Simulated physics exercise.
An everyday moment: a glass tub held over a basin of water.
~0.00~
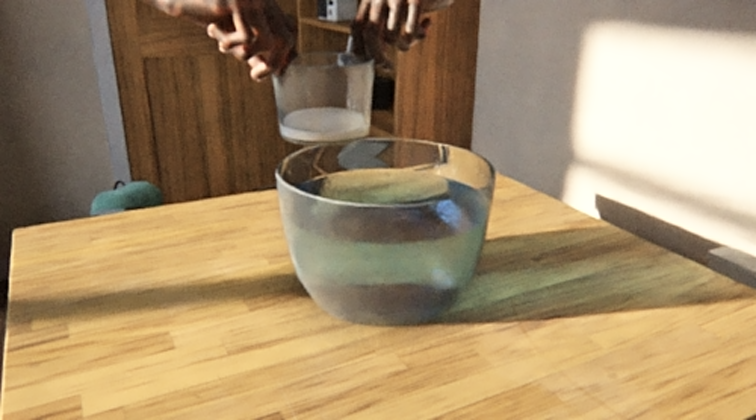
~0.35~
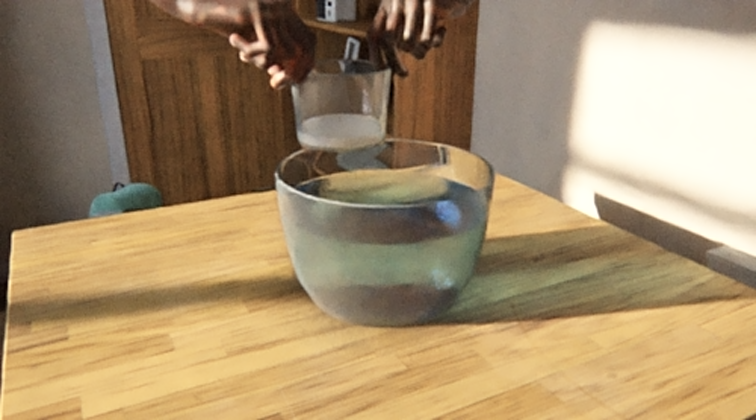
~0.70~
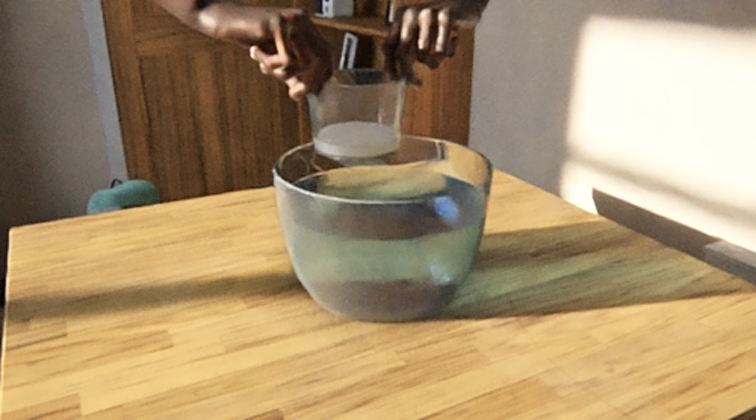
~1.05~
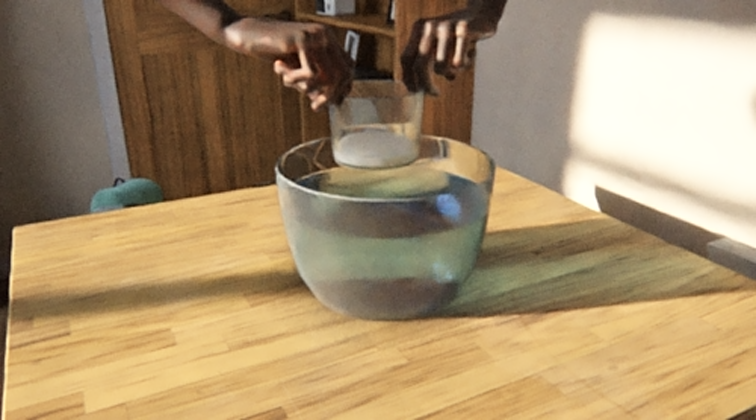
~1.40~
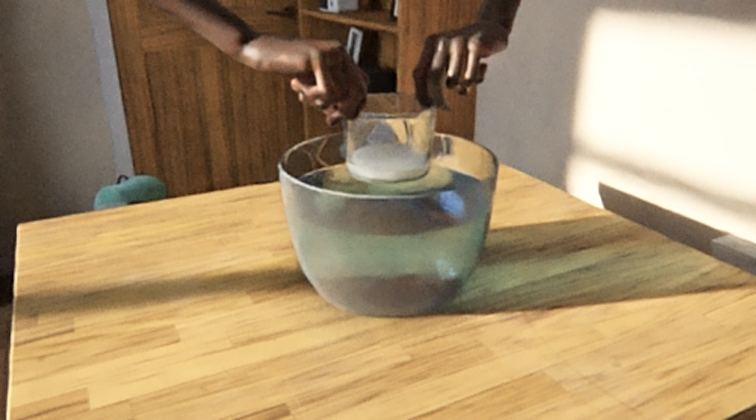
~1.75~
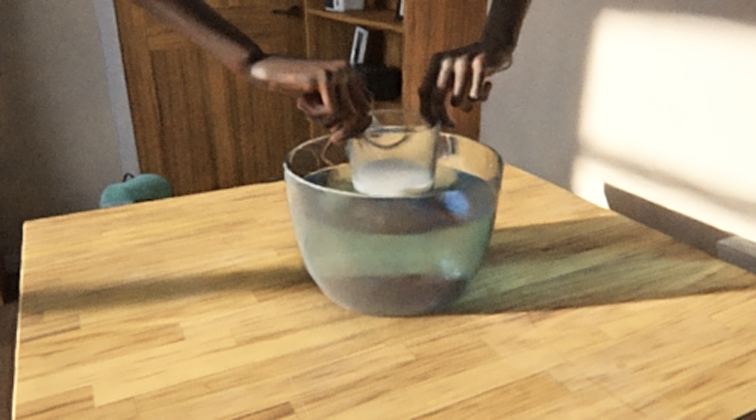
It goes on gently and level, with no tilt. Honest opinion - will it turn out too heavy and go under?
No, it stays afloat.
After 2.2 s, the tub dips into the water.
After 2.8 s, it bobs and steadies.
After 5.0 s, the tub floats with about half of its side showing.
